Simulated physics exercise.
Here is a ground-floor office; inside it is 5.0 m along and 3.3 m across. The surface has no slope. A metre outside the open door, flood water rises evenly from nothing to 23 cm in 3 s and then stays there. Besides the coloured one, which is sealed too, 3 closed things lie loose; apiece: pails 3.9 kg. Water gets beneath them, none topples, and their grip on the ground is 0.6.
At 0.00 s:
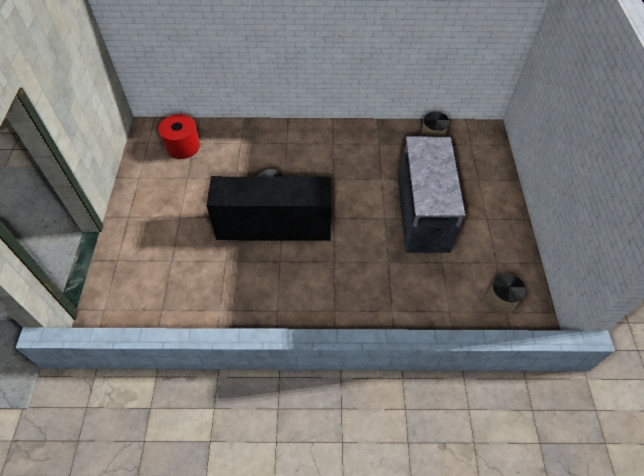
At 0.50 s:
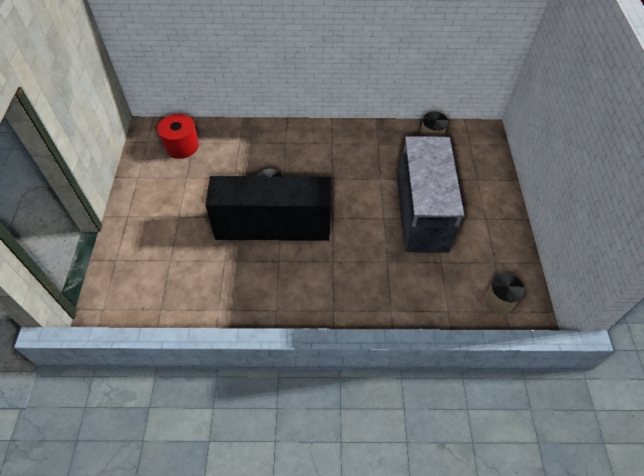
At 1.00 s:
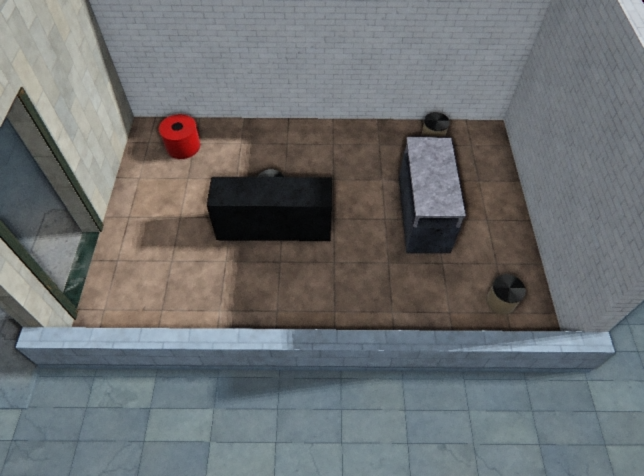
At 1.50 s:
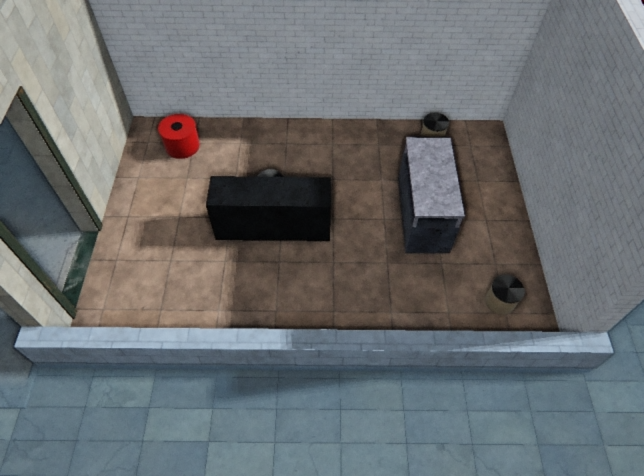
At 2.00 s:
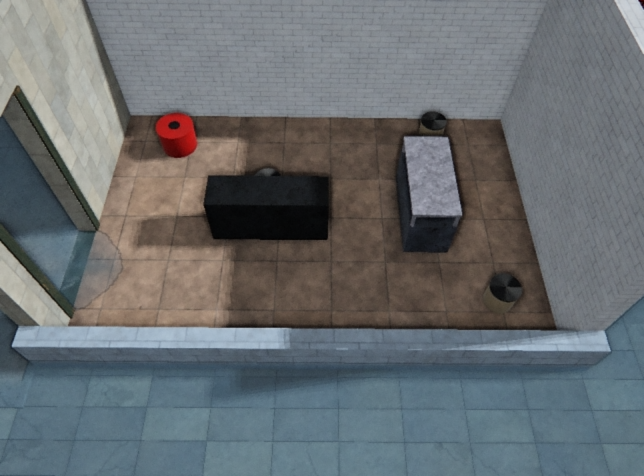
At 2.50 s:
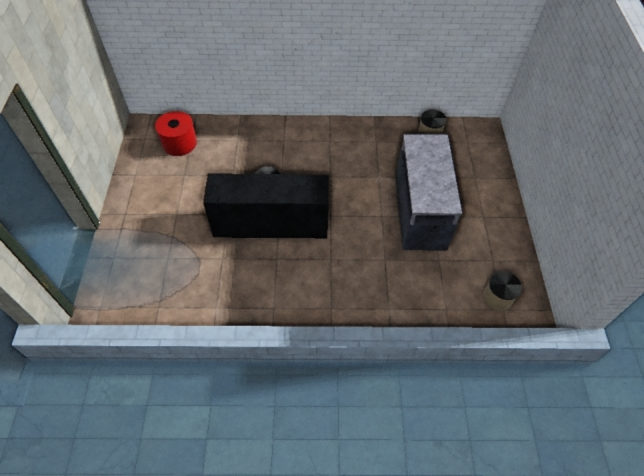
A walled room with a tiled floor, a black box, a grey-topped block and a red tub stayed still while water spread over the paving outside, then crept in through the doorway at left.
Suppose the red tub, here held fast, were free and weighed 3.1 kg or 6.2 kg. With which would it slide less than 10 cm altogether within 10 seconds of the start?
For it, only the higher weight holds it.
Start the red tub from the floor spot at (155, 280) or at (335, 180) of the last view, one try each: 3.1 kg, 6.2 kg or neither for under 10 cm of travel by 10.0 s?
In that order: Neither holds; neither is enough.
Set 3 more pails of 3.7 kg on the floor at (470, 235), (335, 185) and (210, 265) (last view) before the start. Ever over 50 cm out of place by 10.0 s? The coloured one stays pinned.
In that order: More, short of it, past it.
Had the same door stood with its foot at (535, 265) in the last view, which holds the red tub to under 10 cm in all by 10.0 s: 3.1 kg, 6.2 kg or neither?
In that case neither weight holds it.
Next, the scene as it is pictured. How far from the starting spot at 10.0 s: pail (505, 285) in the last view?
In turn: 250 cm.
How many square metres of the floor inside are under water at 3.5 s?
Some 4.0 m2.
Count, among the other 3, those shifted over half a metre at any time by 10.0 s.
2 of them.
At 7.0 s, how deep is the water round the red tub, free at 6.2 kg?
About 2 cm.
After 3.5 s the red tub would be 0 cm from its start with 3.1 kg and 0 cm from its start with 6.2 kg; 0 cm of water round it then.
After 4.5 s the red tub would be 0 cm from its start with 3.1 kg and 0 cm from its start with 6.2 kg; 1 cm of water round it then.
After 7.0 s the red tub would be 0 cm from its start with 3.1 kg and 0 cm from its start with 6.2 kg; 2 cm of water round it then.
After 10.0 s the red tub would be 25 cm from its start with 3.1 kg and 0 cm from its start with 6.2 kg; 3 cm of water round it then.
